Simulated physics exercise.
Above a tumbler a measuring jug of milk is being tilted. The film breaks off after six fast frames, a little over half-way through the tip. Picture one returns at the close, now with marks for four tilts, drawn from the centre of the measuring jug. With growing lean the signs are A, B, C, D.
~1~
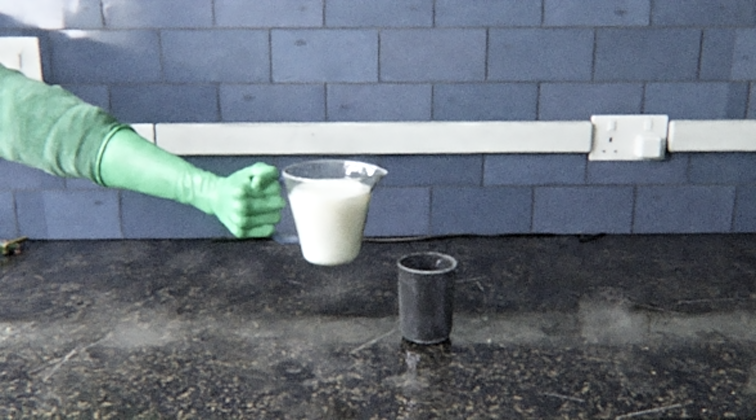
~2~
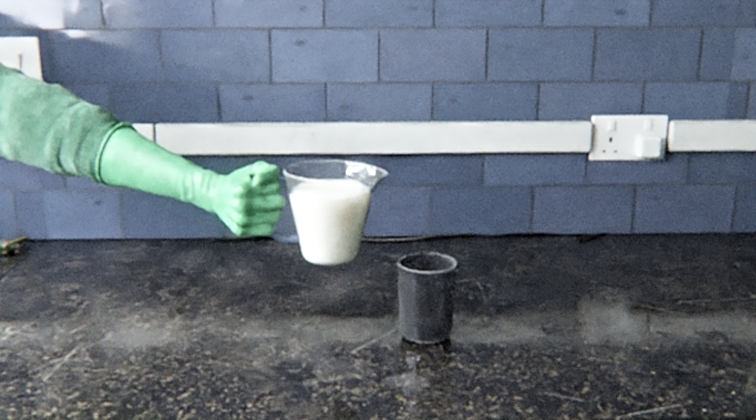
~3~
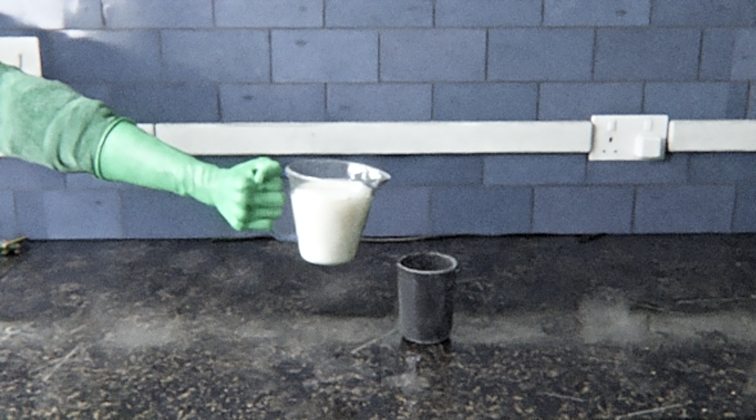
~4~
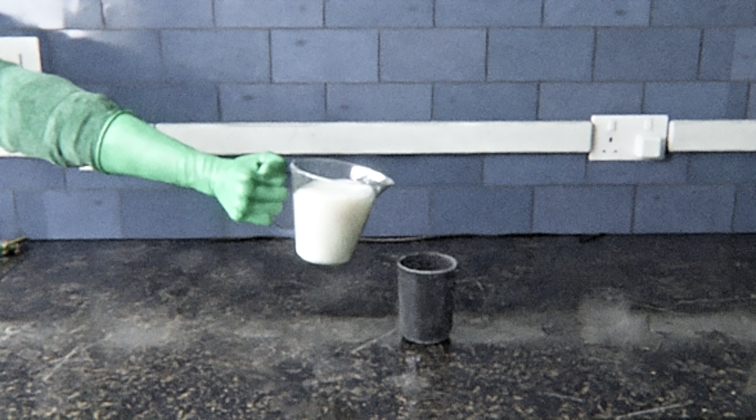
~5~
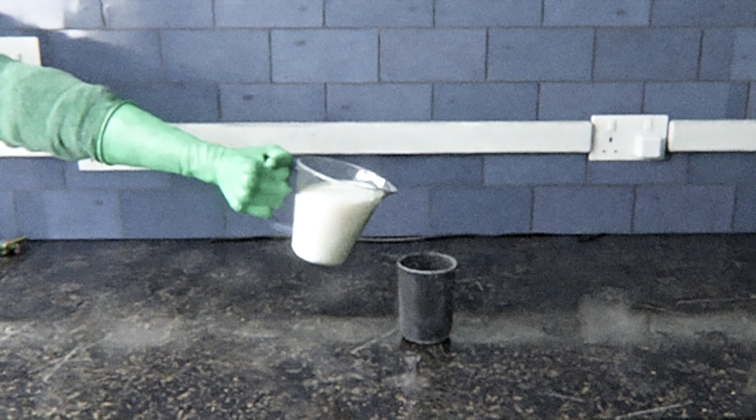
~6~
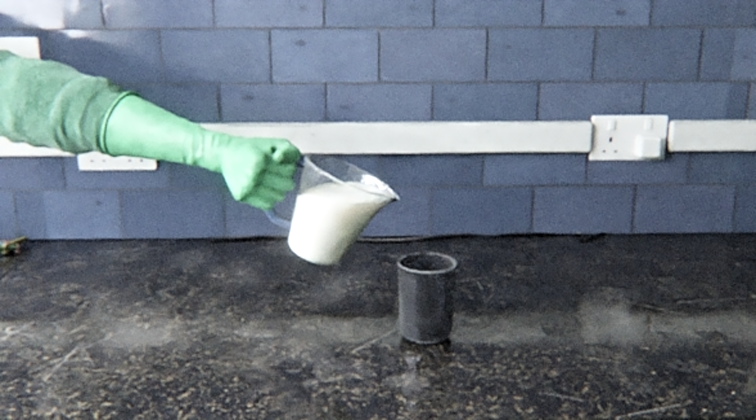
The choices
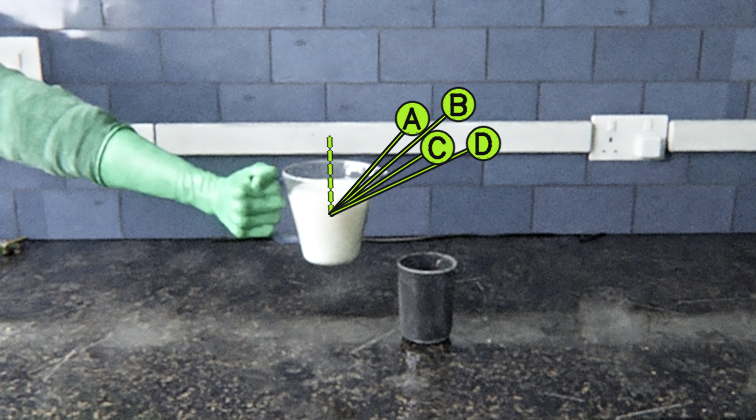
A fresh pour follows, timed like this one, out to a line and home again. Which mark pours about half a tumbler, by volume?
The best tilt is B.
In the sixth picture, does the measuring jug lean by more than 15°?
Yes.
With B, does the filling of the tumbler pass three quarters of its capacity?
No, it does not.
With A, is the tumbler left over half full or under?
Under.
On the marked copy, A at (402, 132); B at (445, 115); C at (422, 155); D at (467, 150).
With A, the tumbler ends with about 32 % of what it can hold.
With B, the tumbler ends with about 49 % of what it can hold.
With C, the tumbler ends with about 70 % of what it can hold.
With D, the tumbler ends with about 89 % of what it can hold.
